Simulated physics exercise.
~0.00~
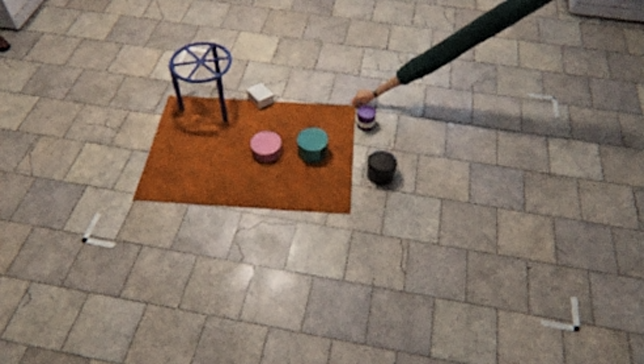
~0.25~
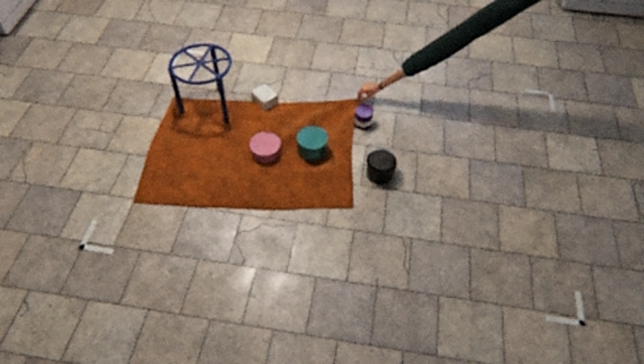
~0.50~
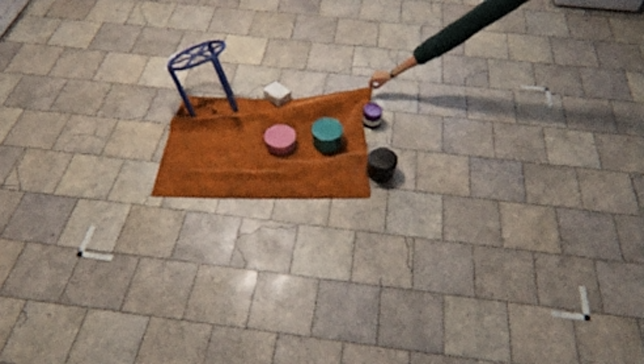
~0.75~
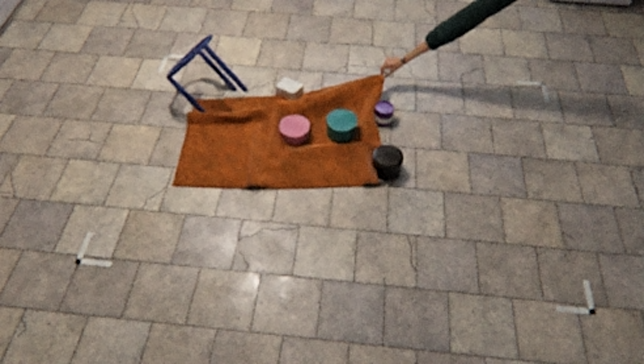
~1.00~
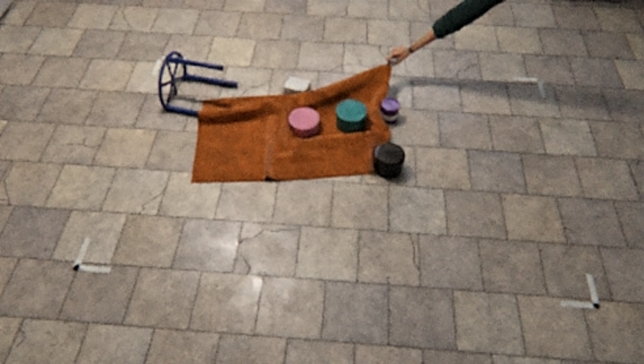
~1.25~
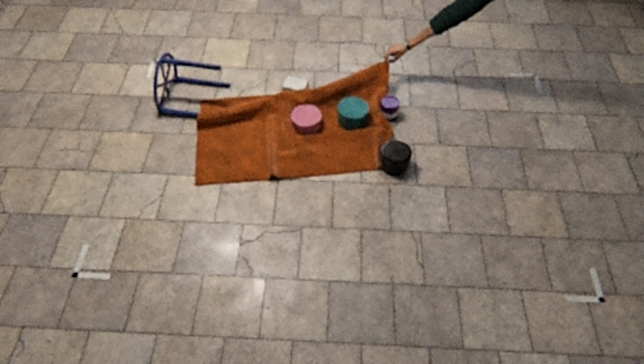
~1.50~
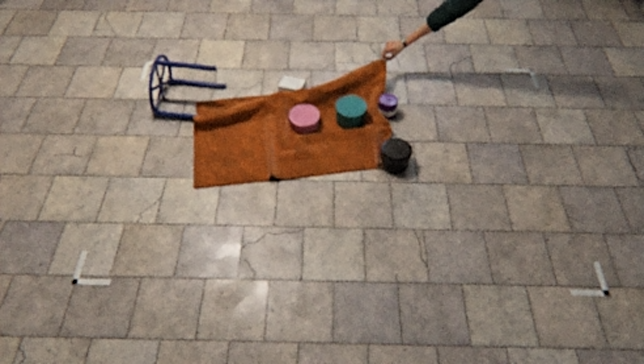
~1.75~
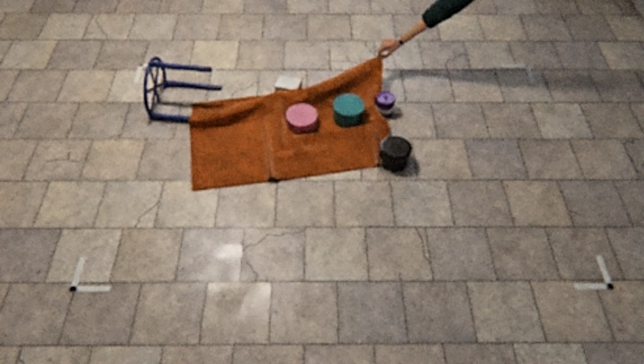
The video shows a hand pulling an orange rug by its corner across a tiled floor, shifting it and the pink and teal containers on it up and to the right, while a blue stool tips over onto its side; the rug ends rumpled, its corner still held.
